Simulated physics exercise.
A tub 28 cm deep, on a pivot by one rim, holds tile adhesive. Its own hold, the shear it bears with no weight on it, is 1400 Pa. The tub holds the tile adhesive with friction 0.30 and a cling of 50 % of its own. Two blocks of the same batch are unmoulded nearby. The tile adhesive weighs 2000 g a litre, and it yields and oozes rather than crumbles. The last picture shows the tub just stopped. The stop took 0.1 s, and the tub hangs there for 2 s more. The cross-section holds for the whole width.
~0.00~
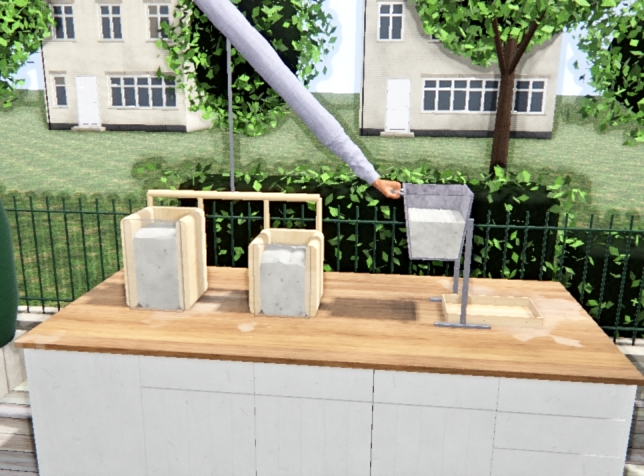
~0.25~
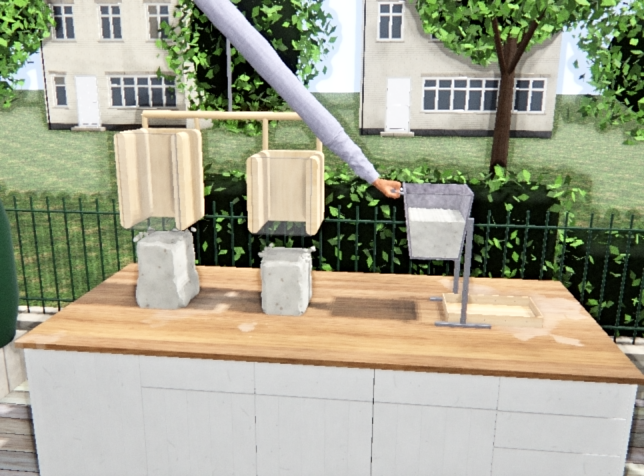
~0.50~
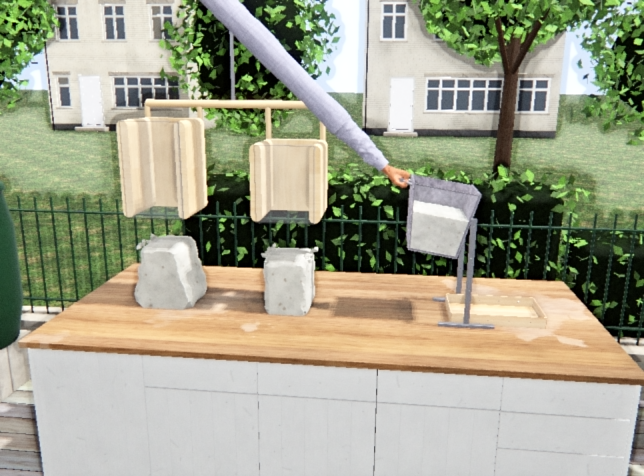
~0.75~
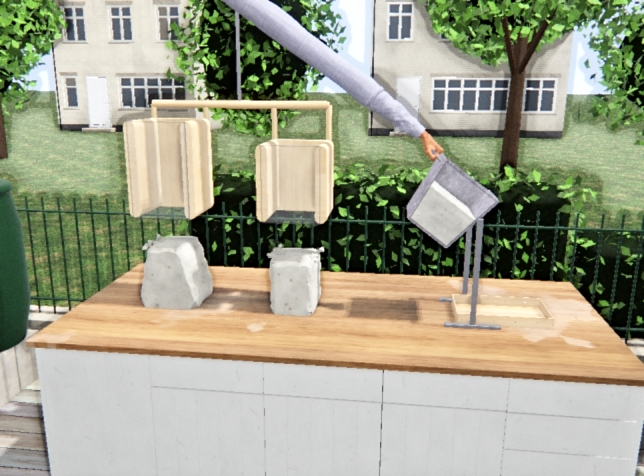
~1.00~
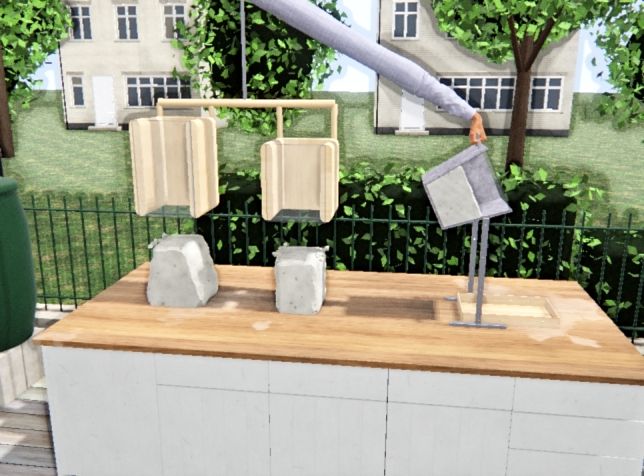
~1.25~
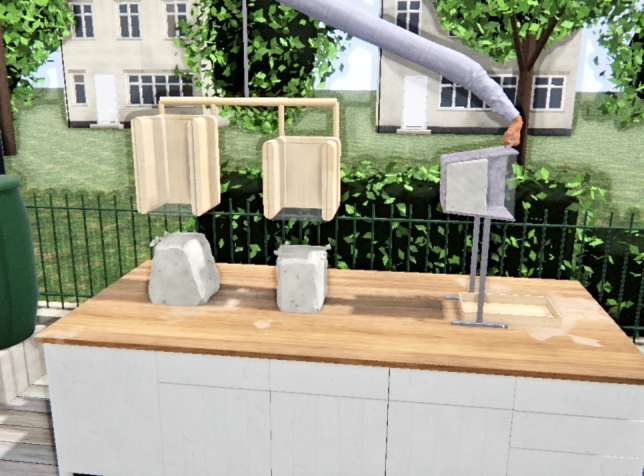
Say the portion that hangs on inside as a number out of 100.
It comes to some 100 %.
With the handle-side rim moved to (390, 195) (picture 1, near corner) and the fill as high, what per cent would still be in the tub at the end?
It would be near 100 %.
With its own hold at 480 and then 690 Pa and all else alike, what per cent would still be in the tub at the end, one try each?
In that order: 70 %, 100 %.
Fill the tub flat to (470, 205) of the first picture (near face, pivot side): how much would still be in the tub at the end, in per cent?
Then about 100 %.
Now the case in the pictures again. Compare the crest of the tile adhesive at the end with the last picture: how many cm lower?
About 0 cm.
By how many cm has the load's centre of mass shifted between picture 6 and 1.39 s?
Roughly 0 cm.
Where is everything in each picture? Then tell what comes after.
The first frame shows handle-side rim at (406, 193), tilt 0 degrees; top of the tile adhesive at (440, 221); blocks stand 35 cm, 27 cm (left to right).
The second frame shows handle-side rim at (406, 193), tilt 0 degrees; top of the tile adhesive at (440, 221); blocks stand 33 cm, 27 cm (left to right).
The third frame shows handle-side rim at (415, 183), tilt 9 degrees; top of the tile adhesive at (417, 212); blocks stand 30 cm, 27 cm (left to right).
The fourth frame shows handle-side rim at (447, 161), tilt 37 degrees; top of the tile adhesive at (434, 187); blocks stand 30 cm, 27 cm (left to right).
The fifth frame shows handle-side rim at (487, 150), tilt 65 degrees; top of the tile adhesive at (462, 167); blocks stand 30 cm, 27 cm (left to right).
The sixth frame shows handle-side rim at (518, 154), tilt 88 degrees; top of the tile adhesive at (485, 160); blocks stand 30 cm, 27 cm (left to right).
After 1.39 s, the tub is at 88 degrees and holds 100 %.
After 1.56 s, the tub is at 88 degrees and holds 100 %.
After 1.73 s, the tub is at 88 degrees and holds 100 %.
After 1.90 s, the tub is at 88 degrees and holds 100 %.
After 3.25 s, at the end, the tub is at 88 degrees and holds 100 %.
